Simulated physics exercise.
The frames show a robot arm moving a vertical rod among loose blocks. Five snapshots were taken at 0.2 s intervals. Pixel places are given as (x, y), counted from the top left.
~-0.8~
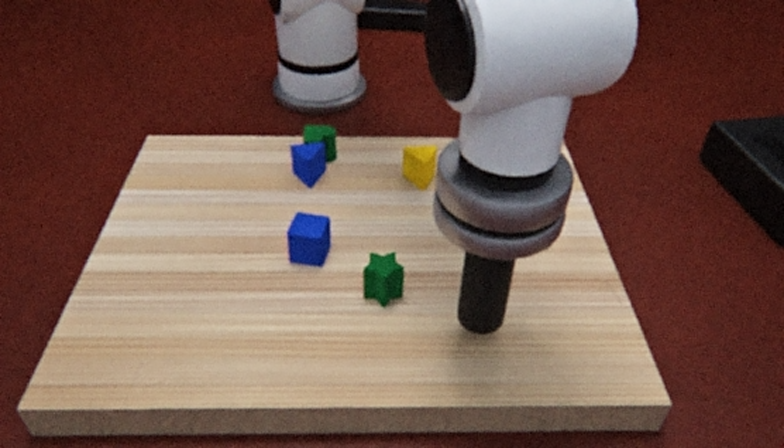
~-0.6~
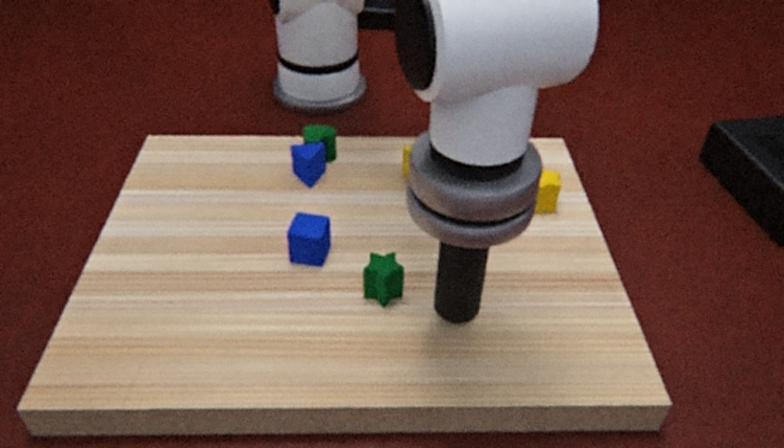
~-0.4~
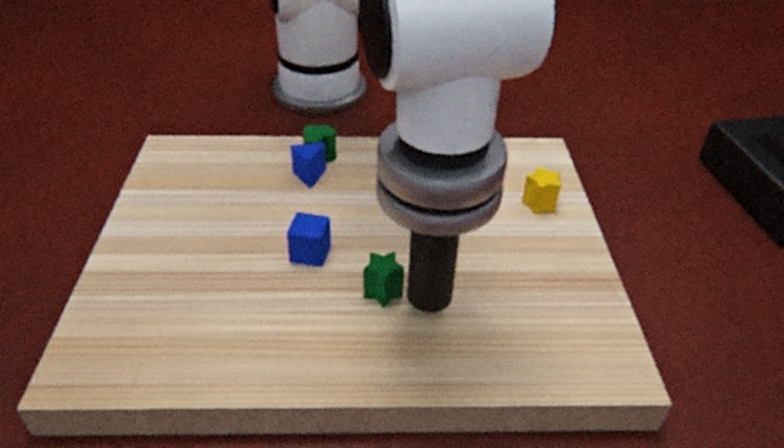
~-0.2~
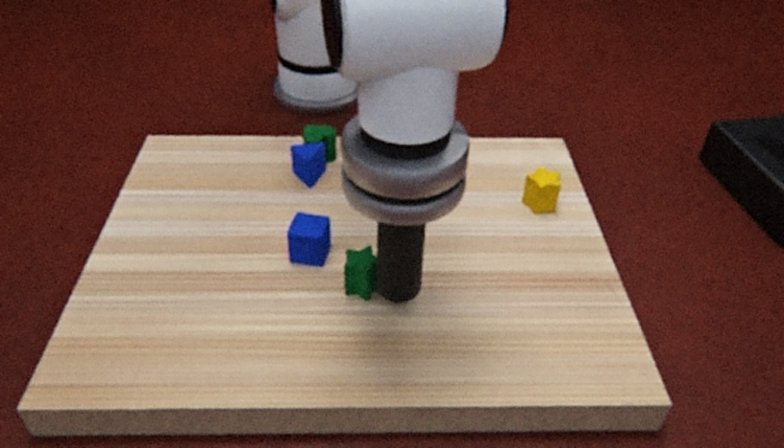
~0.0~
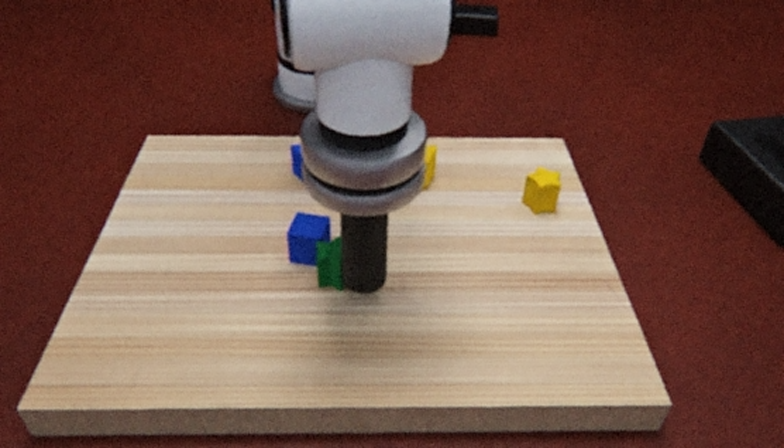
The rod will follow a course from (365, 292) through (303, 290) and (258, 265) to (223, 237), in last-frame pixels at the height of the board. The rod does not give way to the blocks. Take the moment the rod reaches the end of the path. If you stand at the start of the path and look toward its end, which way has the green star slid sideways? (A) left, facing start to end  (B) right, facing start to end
B: Right, facing start to end.
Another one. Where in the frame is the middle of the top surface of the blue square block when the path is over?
At (283, 209).
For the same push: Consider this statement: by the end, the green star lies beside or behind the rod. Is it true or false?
False
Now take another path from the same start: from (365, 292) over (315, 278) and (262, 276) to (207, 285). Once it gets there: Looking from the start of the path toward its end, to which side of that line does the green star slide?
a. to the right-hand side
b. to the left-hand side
Correct choice: A.
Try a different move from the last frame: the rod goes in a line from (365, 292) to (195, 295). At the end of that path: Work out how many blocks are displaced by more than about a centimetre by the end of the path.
The result: Two blocks.
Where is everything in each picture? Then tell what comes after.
Tip of the rod at (480, 317), middles of tops, blue square block at (308, 224), green star at (384, 263), in the first frame.
Rod at (457, 307), nothing pushed, in the second frame.
Rod at (430, 296), nothing pushed, in the third frame.
Rod at (399, 287), green star at (363, 258), in the fourth frame.
Rod at (365, 278), blue square block at (308, 224), green star at (334, 249), in the fifth frame.
What follows on the original path. One third of the way, rod at (302, 276); blue square block at (293, 217), turned 50° clockwise; green star at (281, 241), turned 20° clockwise.
Two thirds of the way, rod at (256, 251); blue square block at (283, 209), turned 105° clockwise; green star at (236, 217), turned 20° clockwise.
At the end, rod at (221, 224); blue square block at (283, 209), turned 105° clockwise; green star at (203, 191), turned 20° clockwise.
